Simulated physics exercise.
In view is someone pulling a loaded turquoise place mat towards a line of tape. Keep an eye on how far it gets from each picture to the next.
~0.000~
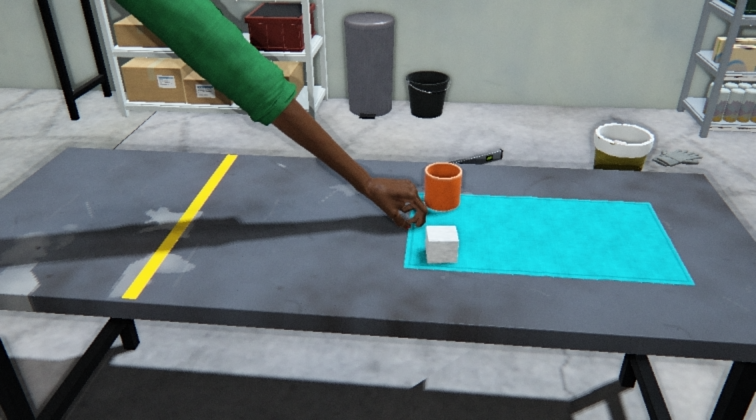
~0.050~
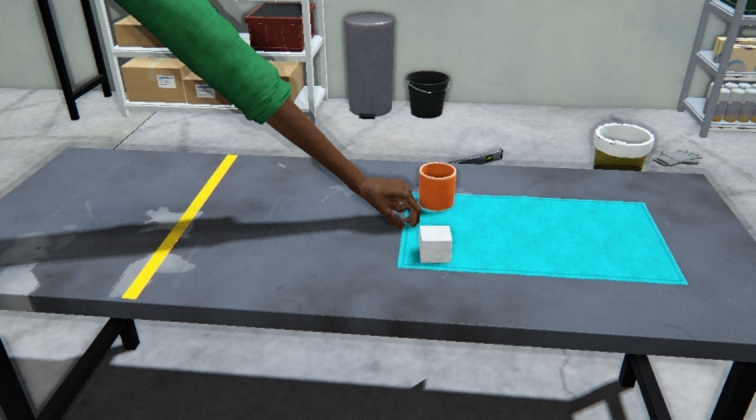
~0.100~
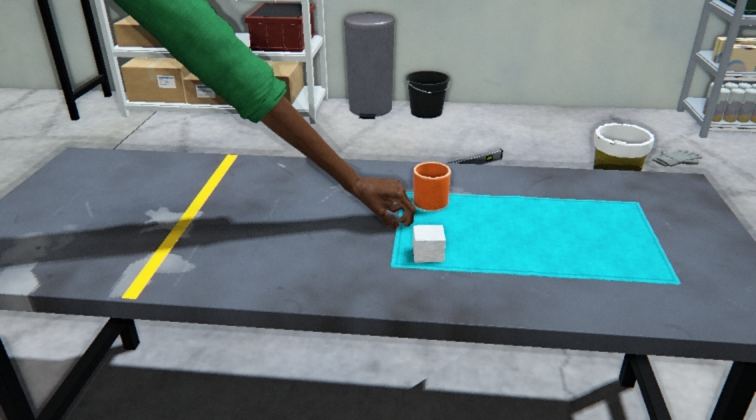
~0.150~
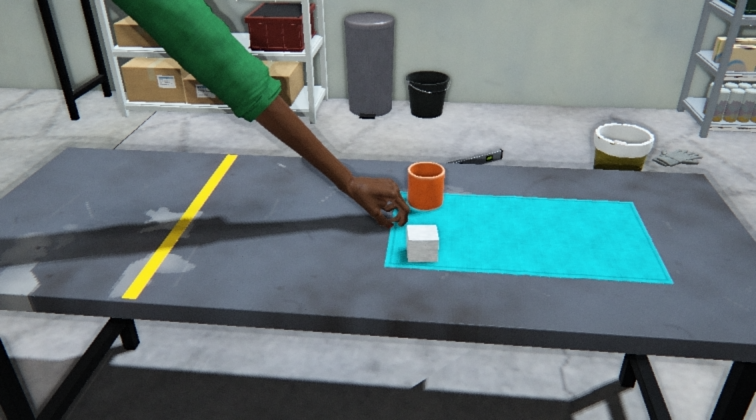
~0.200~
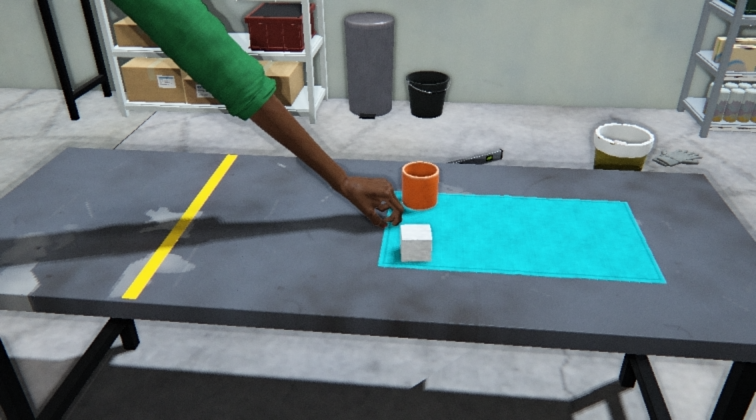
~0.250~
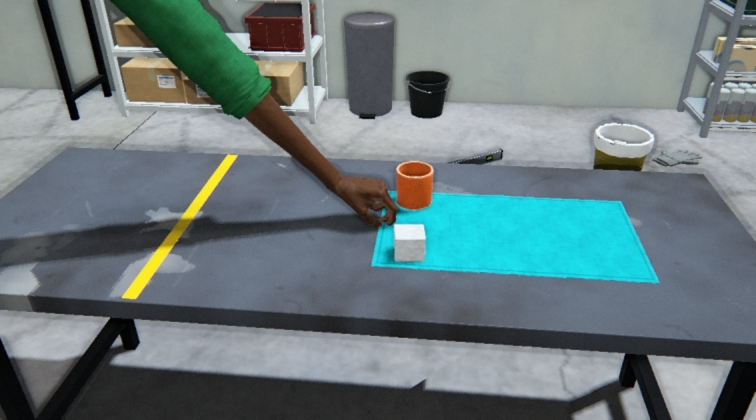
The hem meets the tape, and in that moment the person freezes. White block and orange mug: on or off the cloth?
White block on, orange mug on.
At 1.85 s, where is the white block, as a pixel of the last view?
At that time it is around pixel (211, 232).
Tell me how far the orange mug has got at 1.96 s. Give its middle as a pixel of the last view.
Close to pixel (231, 178).
After 1.85 s, hem short of the tape; white block on the cloth near (211, 232); orange mug on the cloth near (240, 178).
After 1.96 s, hem at the tape; white block on the cloth near (201, 231); orange mug on the cloth near (231, 178).
At rest, hem at the tape; white block on the cloth near (200, 231); orange mug on the cloth near (230, 178). The white block remains aboard and the orange mug keeps its seat.
